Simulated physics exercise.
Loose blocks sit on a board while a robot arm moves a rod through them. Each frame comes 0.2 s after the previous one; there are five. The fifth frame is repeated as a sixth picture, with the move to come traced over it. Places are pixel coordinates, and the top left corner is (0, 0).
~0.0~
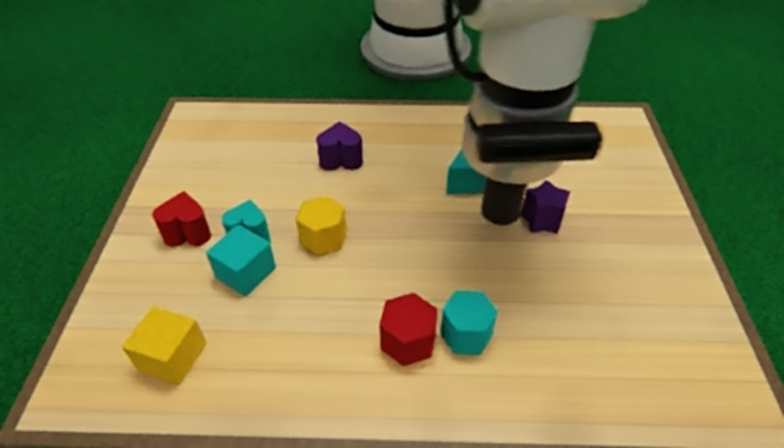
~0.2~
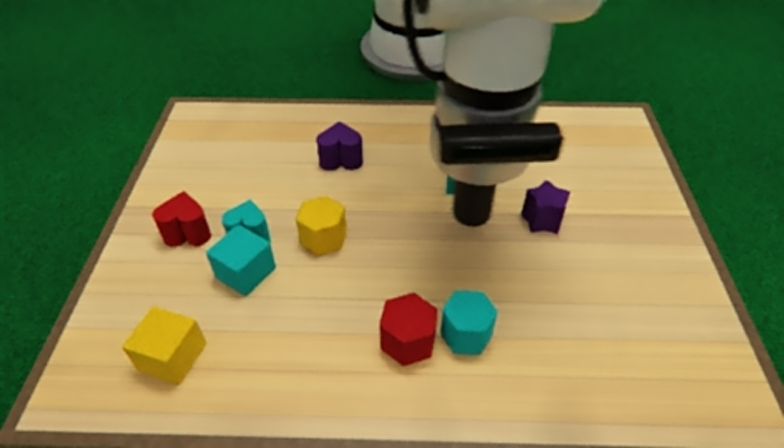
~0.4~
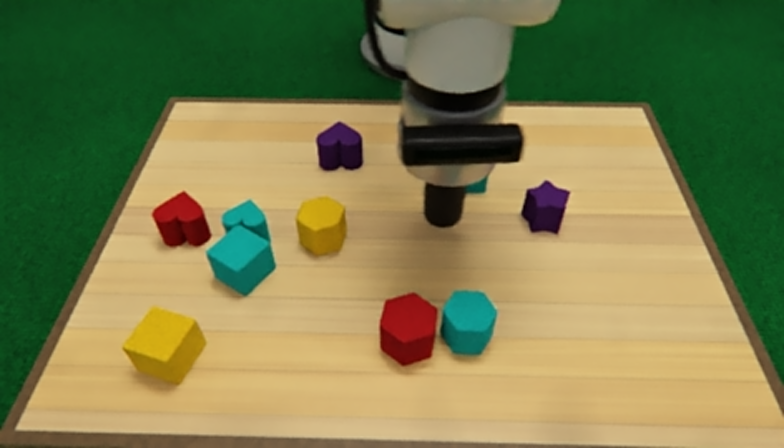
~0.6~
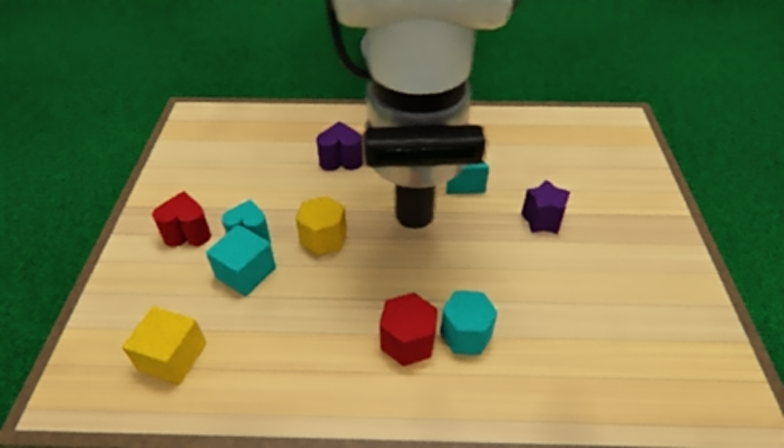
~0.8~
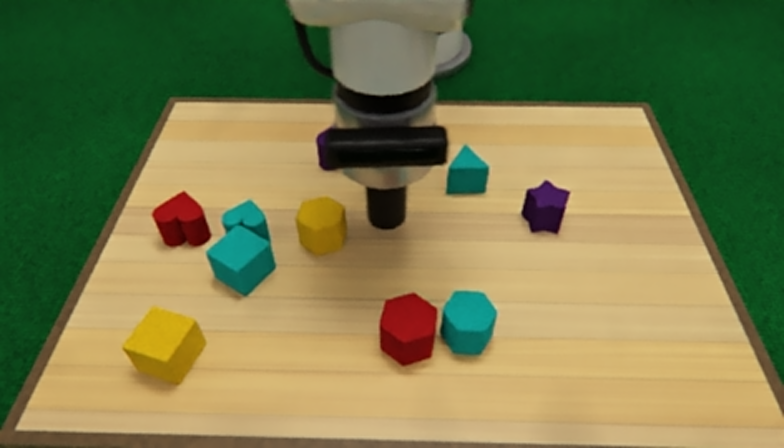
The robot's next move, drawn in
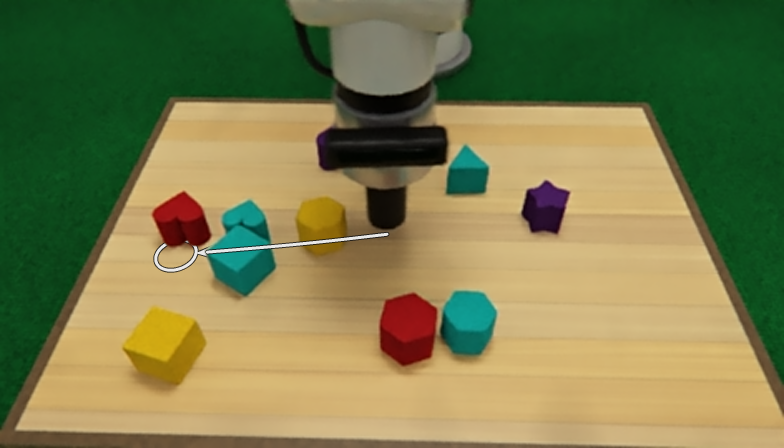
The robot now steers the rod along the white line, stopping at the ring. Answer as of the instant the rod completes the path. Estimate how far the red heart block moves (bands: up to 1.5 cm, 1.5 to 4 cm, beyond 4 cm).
Distance: Above 4 cm.
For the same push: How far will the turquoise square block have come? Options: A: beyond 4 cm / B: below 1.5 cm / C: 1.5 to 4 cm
C.
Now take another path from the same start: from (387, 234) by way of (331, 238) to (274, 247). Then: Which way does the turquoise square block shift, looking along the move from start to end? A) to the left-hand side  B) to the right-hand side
I'll go with A - to the left-hand side.
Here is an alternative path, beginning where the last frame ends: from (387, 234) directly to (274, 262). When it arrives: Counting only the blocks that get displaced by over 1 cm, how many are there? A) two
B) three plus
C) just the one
Choice B: Three plus.
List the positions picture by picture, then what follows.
The first picture shows rod tip (500, 212); block tops, red heart block (178, 208); turquoise square block (238, 246); turquoise heart block (244, 214); yellow hexagonal block (320, 212).
The second picture shows rod (471, 213); blocks unchanged.
The third picture shows rod (443, 214); blocks unchanged.
The fourth picture shows rod (415, 215); blocks unchanged.
The fifth picture shows rod (387, 216); red heart block (178, 208); turquoise square block (238, 246); turquoise heart block (244, 214); yellow hexagonal block (320, 212).
Path on the board, straight from (387, 234) to (176, 255).
On the path given first. One third of the way, rod (314, 224); turquoise square block (234, 248), turned 15° anticlockwise; turquoise heart block (229, 212), turned 15° clockwise; yellow hexagonal block (270, 217).
Two thirds of the way, rod (241, 231); red heart block (137, 198), turned 45° anticlockwise; turquoise square block (209, 262), turned 40° anticlockwise; turquoise heart block (169, 206), turned 105° clockwise; yellow hexagonal block (195, 225), turned 15° anticlockwise.
At the end, rod (168, 237); red heart block (128, 194), turned 60° anticlockwise; turquoise square block (209, 262), turned 40° anticlockwise; turquoise heart block (158, 197), turned 120° clockwise; yellow hexagonal block (120, 230).
